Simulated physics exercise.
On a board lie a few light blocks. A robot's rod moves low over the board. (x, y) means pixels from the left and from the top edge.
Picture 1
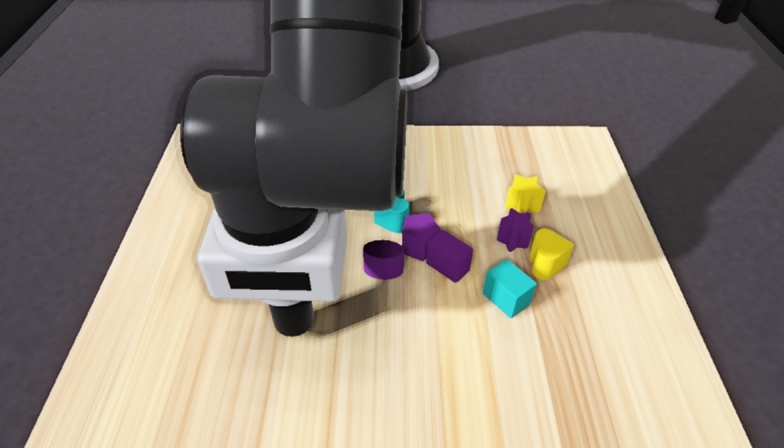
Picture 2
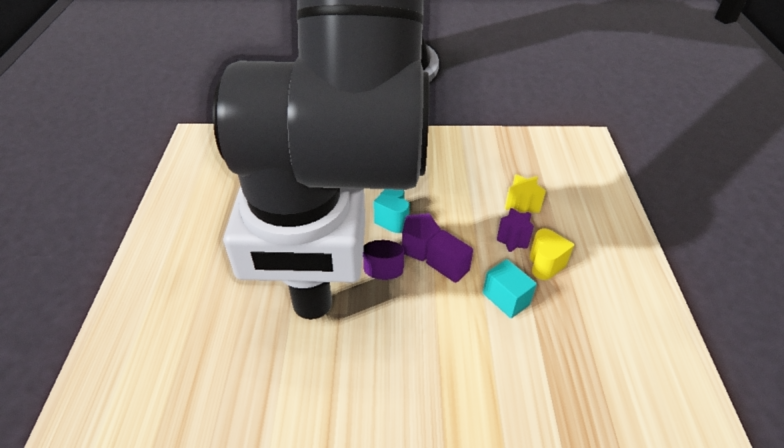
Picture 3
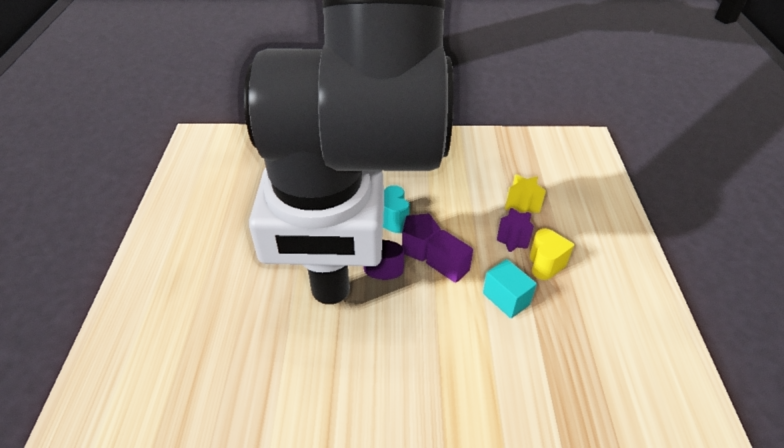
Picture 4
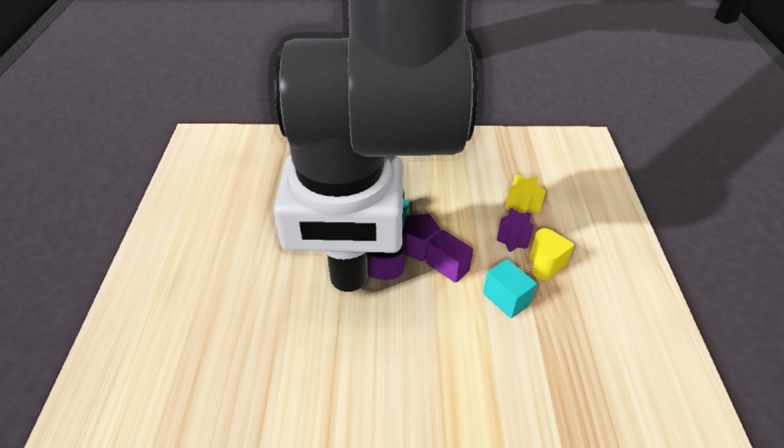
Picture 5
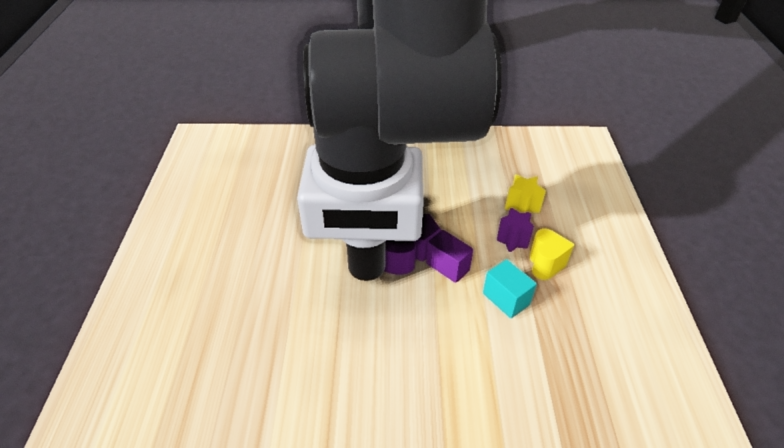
On a pale wooden board scattered with small purple, yellow and turquoise blocks, a robot arm slid its black rod steadily right and slightly away, reaching the purple round block and nudging it slightly.
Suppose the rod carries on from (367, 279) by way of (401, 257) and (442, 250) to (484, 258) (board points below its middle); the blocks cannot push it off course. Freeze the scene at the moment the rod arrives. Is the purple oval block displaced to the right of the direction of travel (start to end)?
Final answer: No.
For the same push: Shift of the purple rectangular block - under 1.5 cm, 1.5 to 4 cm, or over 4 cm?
Moves over 4 cm.
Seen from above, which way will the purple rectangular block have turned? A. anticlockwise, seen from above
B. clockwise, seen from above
B - clockwise, seen from above.
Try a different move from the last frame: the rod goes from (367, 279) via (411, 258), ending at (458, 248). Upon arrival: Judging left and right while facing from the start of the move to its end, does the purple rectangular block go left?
No, it doesn't check out.
On the path given first. One third of the way, rod (402, 246); purple oval block (431, 227), turned 35° clockwise; purple five-sided block (447, 210); purple rectangular block (465, 244), turned 35° clockwise.
Two thirds of the way, rod (443, 239); purple oval block (470, 216), turned 15° clockwise; purple five-sided block (472, 197), turned 15° anticlockwise; purple rectangular block (479, 242), turned 95° clockwise.
At the end, rod (487, 247); purple oval block (490, 214); purple five-sided block (475, 195), turned 30° anticlockwise; purple rectangular block (512, 255), turned 110° clockwise; purple star (527, 218), turned 20° clockwise.
